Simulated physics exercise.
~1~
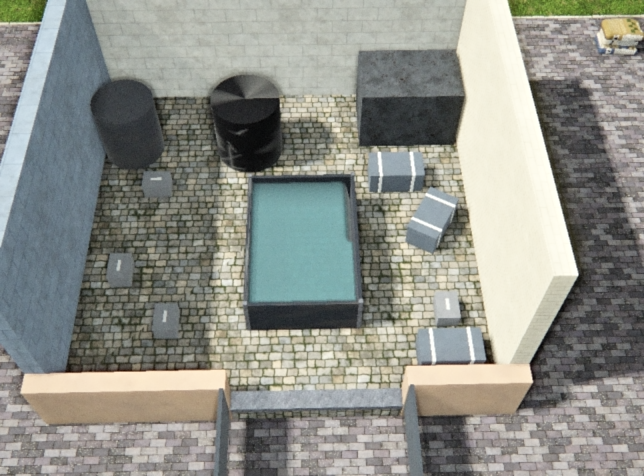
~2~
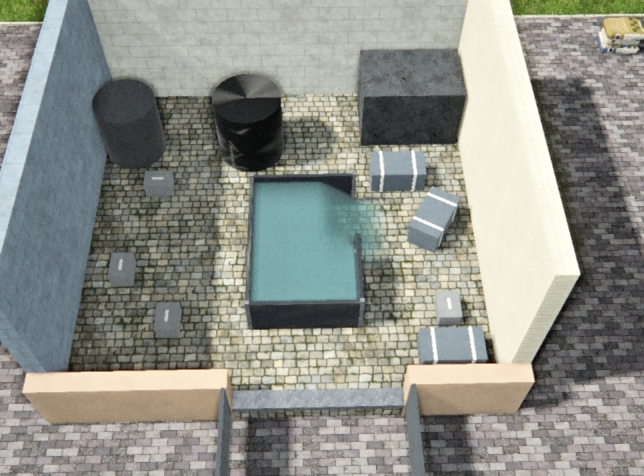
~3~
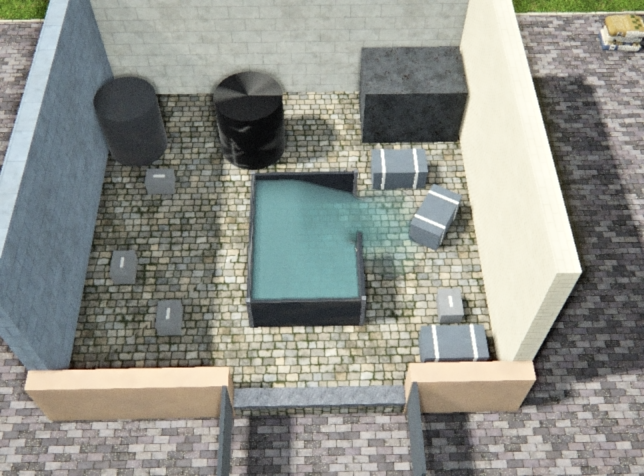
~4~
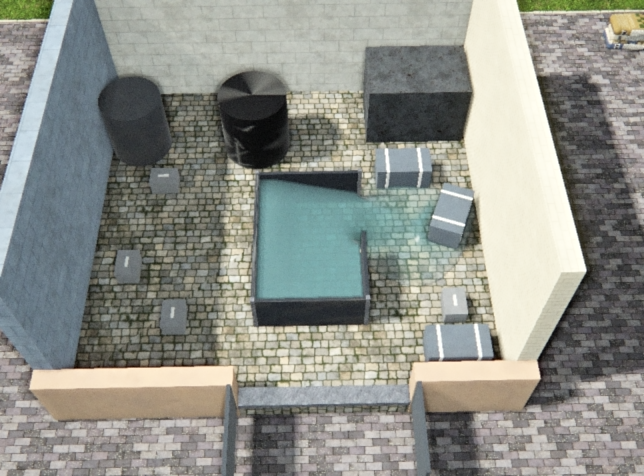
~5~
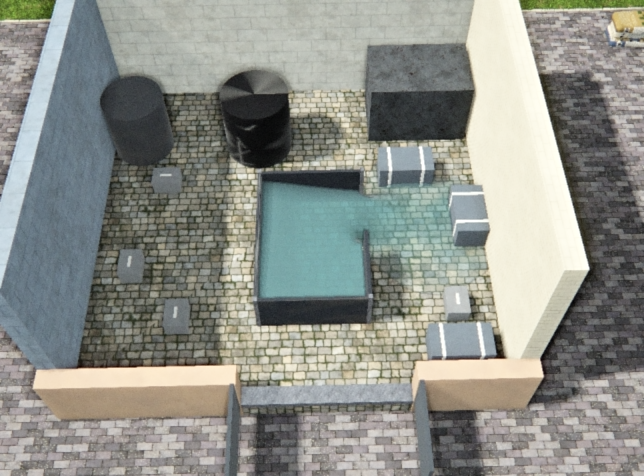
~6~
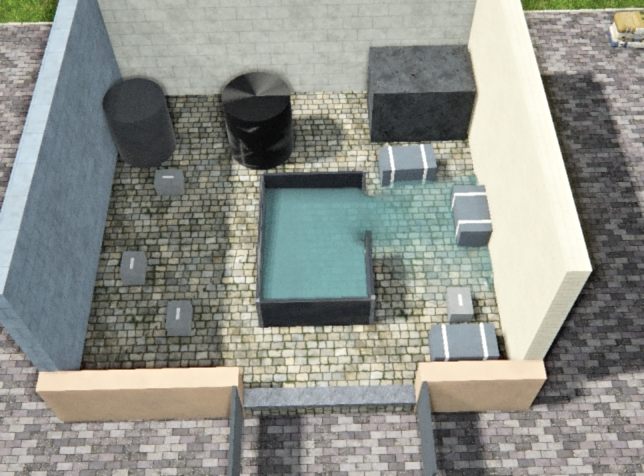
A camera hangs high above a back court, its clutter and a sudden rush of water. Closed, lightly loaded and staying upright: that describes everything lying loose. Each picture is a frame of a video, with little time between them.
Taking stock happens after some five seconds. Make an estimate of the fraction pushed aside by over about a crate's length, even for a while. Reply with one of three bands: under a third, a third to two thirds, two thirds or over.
A third to two thirds.
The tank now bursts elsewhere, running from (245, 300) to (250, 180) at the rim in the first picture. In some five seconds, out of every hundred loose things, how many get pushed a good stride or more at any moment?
Estimate: Some 40 per cent.
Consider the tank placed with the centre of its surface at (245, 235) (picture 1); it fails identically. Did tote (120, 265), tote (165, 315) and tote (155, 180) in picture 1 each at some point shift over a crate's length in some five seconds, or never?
Taking them in turn: Kept near its start; kept near its start; kept near its start.
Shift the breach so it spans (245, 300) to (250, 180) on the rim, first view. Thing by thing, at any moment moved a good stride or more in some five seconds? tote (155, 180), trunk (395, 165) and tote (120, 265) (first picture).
Travels that far, falls short, travels that far.
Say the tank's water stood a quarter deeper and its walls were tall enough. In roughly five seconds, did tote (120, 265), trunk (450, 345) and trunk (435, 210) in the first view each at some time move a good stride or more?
As asked: Fell short, went the distance, went the distance.
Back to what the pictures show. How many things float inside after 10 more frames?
Exactly 1.
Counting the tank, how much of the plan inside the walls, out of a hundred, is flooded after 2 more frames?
I'd put it at around 25 in a hundred.
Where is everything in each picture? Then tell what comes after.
A trunk at (434, 212) rests on the ground; a trunk at (396, 164), on the bottom; 0 of 7 have shifted, in the first frame.
A trunk at (435, 211) rests on the ground; a trunk at (398, 163) rests on the ground; 0 of 7 have shifted, in the second frame.
A trunk at (437, 209) rests on the ground; a trunk at (400, 161) rests on the ground; 0 of 7 have shifted, in the third frame.
A trunk at (453, 208), on the bottom, close to its start; a trunk at (404, 160) rests on the ground; 1 of 7 have shifted, in the fourth frame.
A trunk at (470, 207) rests on the ground, a stride from its start; a trunk at (406, 158), on the bottom; 1 of 7 have shifted, in the fifth frame.
A trunk at (473, 208), on the bottom, a stride from its start; a trunk at (408, 157) rests on the ground, close to its start; 1 of 7 have shifted, in the sixth frame.
A moment on, 0 of 7 are well off their spots; 1 afloat.
Next, 1 of 7 are well off their spots; 1 afloat.
Later, 3 of 7 are well off their spots; 2 afloat.
In the end, 4 of 7 are well off their spots, and 4 have been at some point; 2 afloat.
